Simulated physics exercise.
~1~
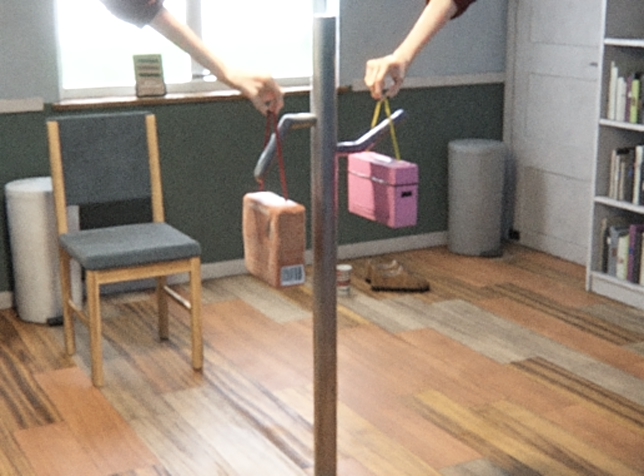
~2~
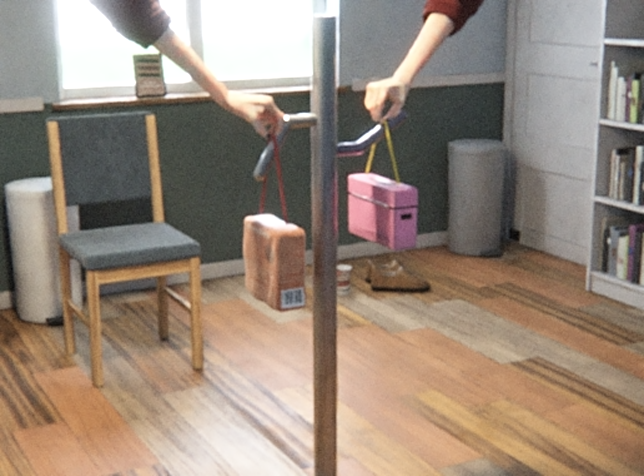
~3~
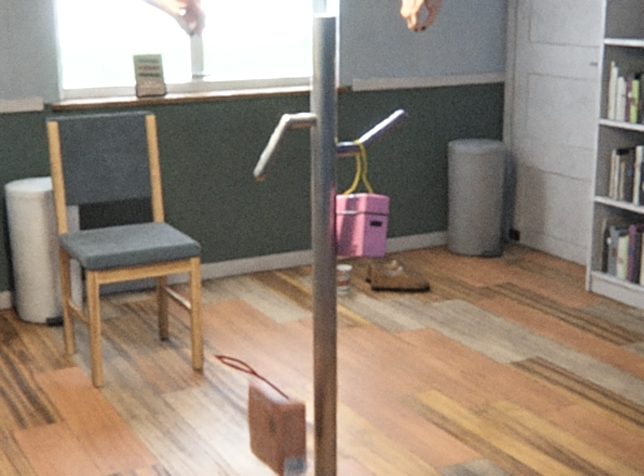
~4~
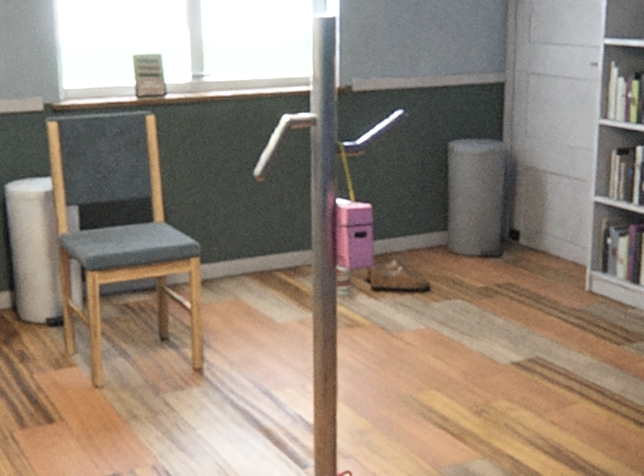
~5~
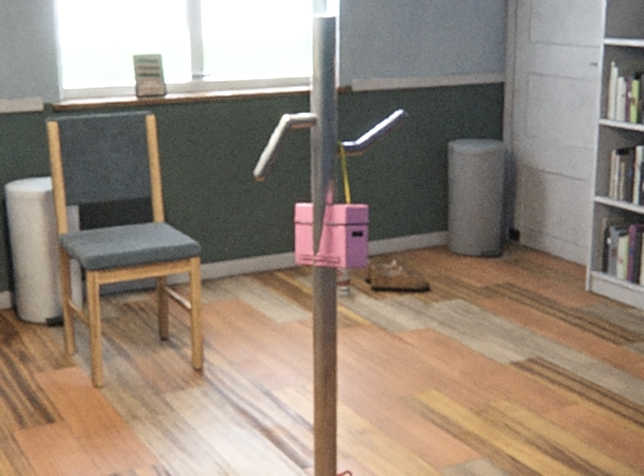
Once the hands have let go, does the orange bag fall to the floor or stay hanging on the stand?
The orange bag falls to the floor, while the pink case stays hanging on its peg.
